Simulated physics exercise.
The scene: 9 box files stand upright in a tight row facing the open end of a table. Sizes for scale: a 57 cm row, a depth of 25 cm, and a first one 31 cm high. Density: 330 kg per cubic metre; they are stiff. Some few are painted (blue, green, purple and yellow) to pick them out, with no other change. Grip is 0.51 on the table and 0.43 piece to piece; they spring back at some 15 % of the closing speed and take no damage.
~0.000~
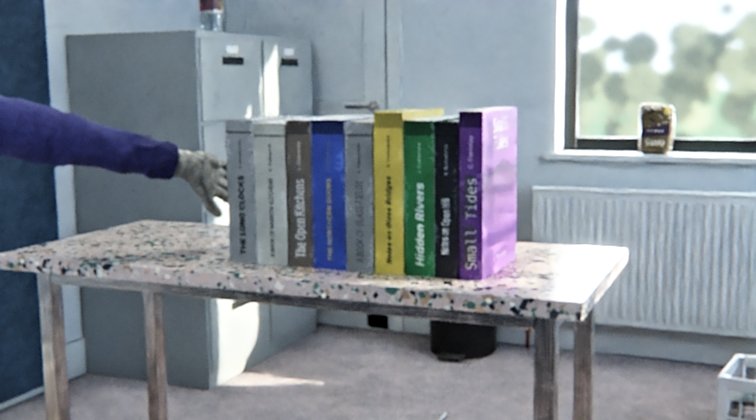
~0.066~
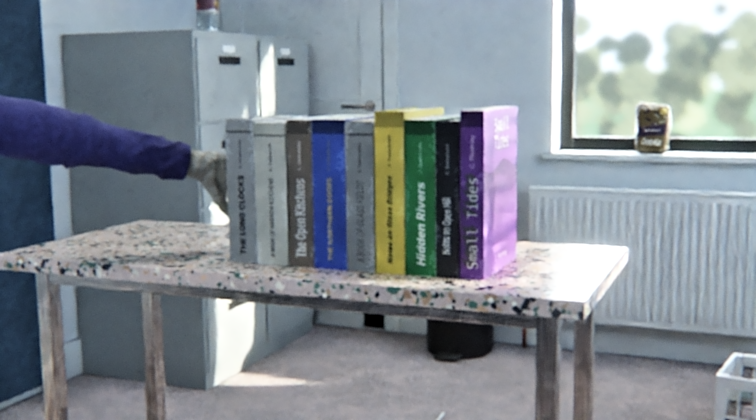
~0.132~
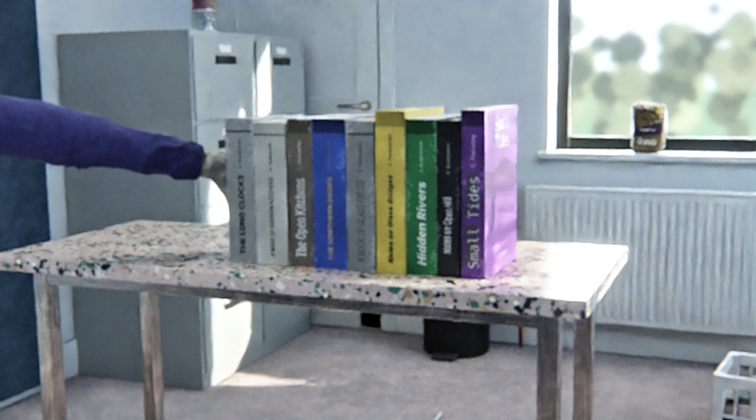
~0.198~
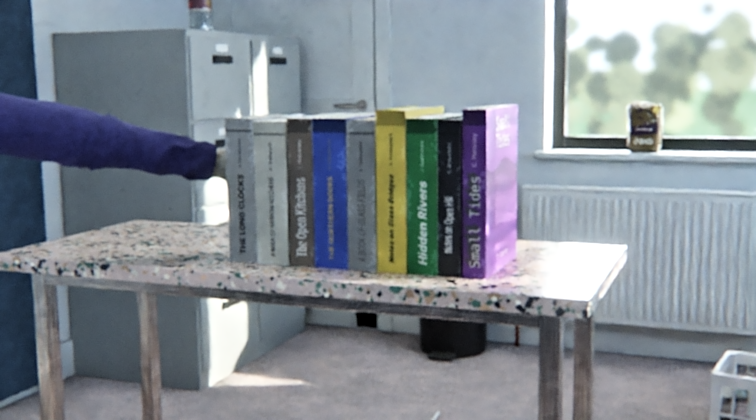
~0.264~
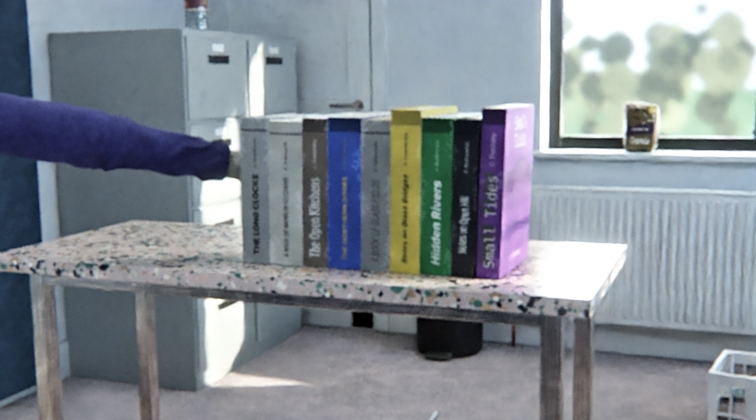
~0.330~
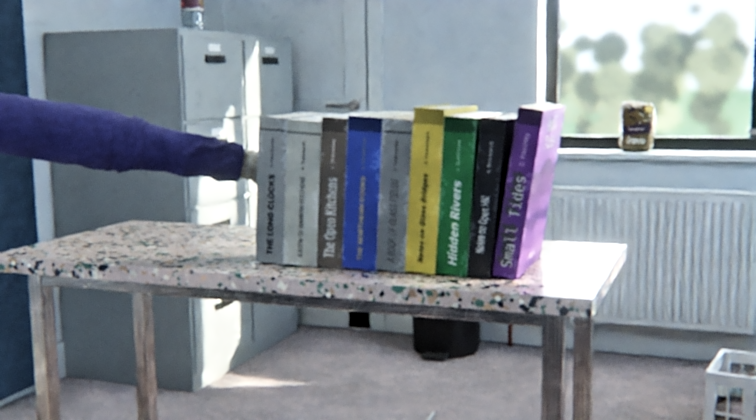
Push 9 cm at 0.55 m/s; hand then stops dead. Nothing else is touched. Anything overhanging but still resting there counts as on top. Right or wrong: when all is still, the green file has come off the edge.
Wrong.
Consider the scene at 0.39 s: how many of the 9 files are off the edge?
By then the count is 0.
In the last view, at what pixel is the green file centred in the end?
In the final view it ends up around pixel (567, 232).
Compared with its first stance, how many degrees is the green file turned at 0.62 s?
Tilt from start: Approx. 30 degrees.
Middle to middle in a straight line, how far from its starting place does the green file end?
Close to 25 cm, start to finish.
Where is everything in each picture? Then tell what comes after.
In the first picture (we follow the side turned to the camera; the camera moves round a little), hand (205, 174) 11 cm from the first; green file (419, 199); yellow file (389, 194); blue file (329, 195); no piece has moved.
Hand (217, 174) 7 cm from the first; green file (420, 199), in the second picture.
Hand 37 mm from the first; green file (421, 198), in the third picture.
Hand 1 mm in; green file (422, 198), in the fourth picture.
Hand 35 mm in; green file (436, 197) displaced 27 mm; purple file (518, 188) displaced 31 mm; 9 stirred so far, in the fifth picture.
Hand 7 cm in; green file (456, 197) tipped 4°; purple file (542, 189) tipped 9°; blue file (362, 194) tipped 3°; 9 stirred so far, in the sixth picture.
Around 0.39 s, none of the 9 files off the edge, 9 disturbed; green file tipped 8°; purple file tipped 15°.
Around 0.62 s, none of the 9 files off the edge, 9 disturbed; green file tipped 28°; purple file on its side.
Around 0.90 s, 1 of the 9 files off the edge; green file tipped 75°; purple file tipped 49°, 63 cm lower.
Finally (1.3 s), 1 of the 9 files off the edge; green file on its side; yellow file tipped 28°; purple file tipped 24°, 75 cm lower. Seen by the last camera, middles, green file near (568, 232), yellow file near (487, 189).
